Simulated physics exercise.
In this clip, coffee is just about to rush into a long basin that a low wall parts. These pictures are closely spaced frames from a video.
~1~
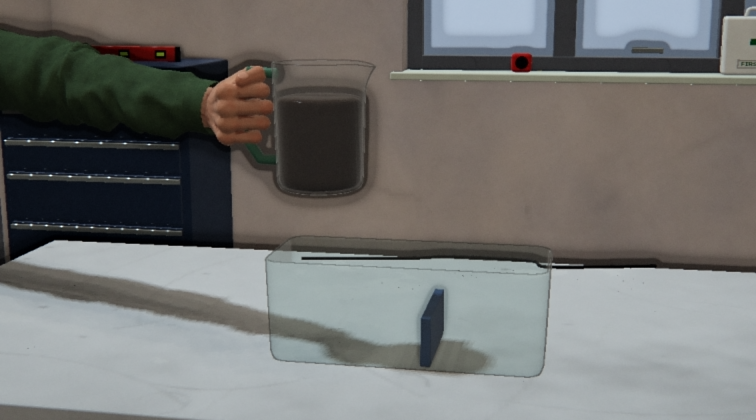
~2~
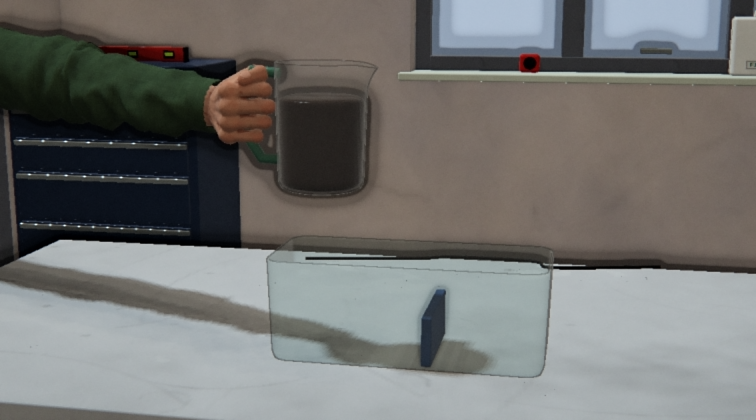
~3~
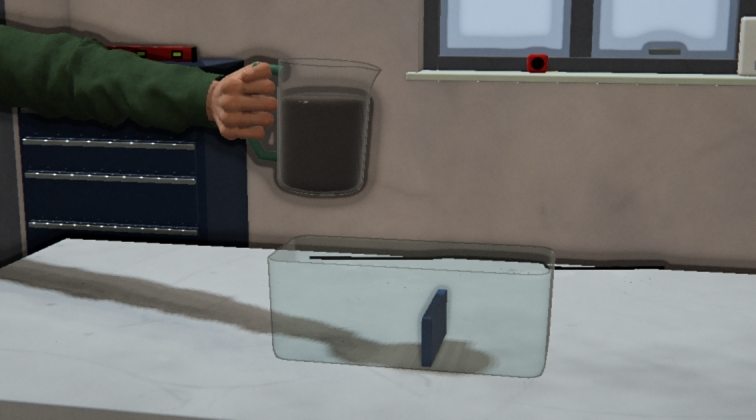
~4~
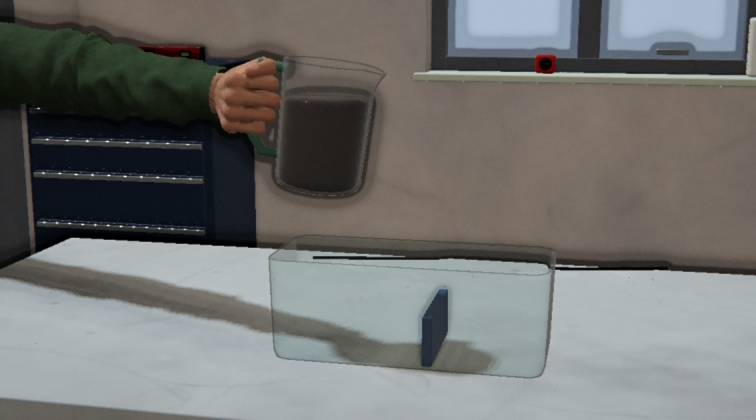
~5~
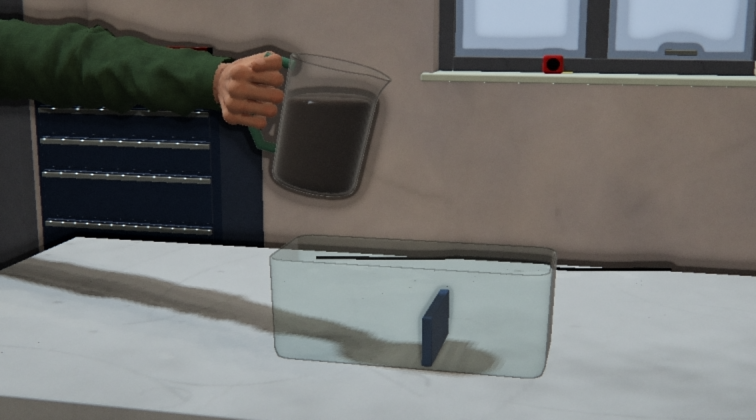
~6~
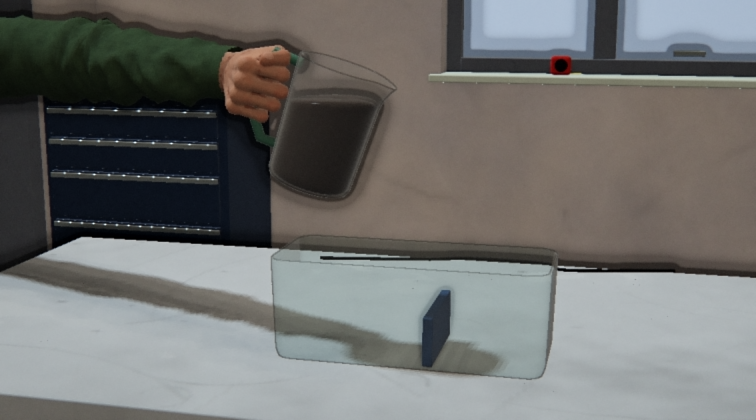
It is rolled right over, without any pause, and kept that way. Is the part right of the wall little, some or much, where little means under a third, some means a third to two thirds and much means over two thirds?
Much.
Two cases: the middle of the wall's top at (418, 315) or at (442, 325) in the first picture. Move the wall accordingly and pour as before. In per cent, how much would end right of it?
In turn some 95 and 70 in a hundred.
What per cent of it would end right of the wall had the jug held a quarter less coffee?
Near 90 %.
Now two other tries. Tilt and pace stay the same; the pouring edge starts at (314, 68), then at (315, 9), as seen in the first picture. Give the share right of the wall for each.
It would come to near 0 per cent, and then near 5 per cent.
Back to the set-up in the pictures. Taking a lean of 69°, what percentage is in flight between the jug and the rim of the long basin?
Around 10 in a hundred.
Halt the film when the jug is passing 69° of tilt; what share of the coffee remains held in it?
90 %.
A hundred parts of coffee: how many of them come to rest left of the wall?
I'd put it at about 10 per cent.
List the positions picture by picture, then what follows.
In the first picture, tilt 0°; pouring edge (375, 65); surface from (279, 97) to (363, 99); the long basin's rim runs from (278, 249) to (550, 262); the wall's top is at (433, 305).
In the second picture, tilt 1°; pouring edge (378, 66); surface from (281, 97) to (364, 99).
In the third picture, tilt 3°; pouring edge (381, 68); surface from (284, 97) to (367, 99).
In the fourth picture, tilt 7°; pouring edge (386, 73); surface from (287, 97) to (370, 99).
In the fifth picture, tilt 12°; pouring edge (391, 79); surface from (289, 98) to (374, 101).
In the sixth picture, tilt 19°; pouring edge (397, 88); surface from (292, 104) to (378, 102).
A moment on, the jug is tipped part way and 91 per cent is still to pour, 0 is left of the wall and 0 right of it.
Next, the jug is tipped on its side and 47 per cent is still to pour, 0 is left of the wall and 31 right of it.
Then the jug is tipped on its side and 13 per cent is still to pour, 2 is left of the wall and 76 right of it.
Later the jug is tipped on its side and 3 per cent is still to pour, 4 is left of the wall and 91 right of it.
Finally, 8 per cent lies left of the wall, 92 right of it and 1 outside.
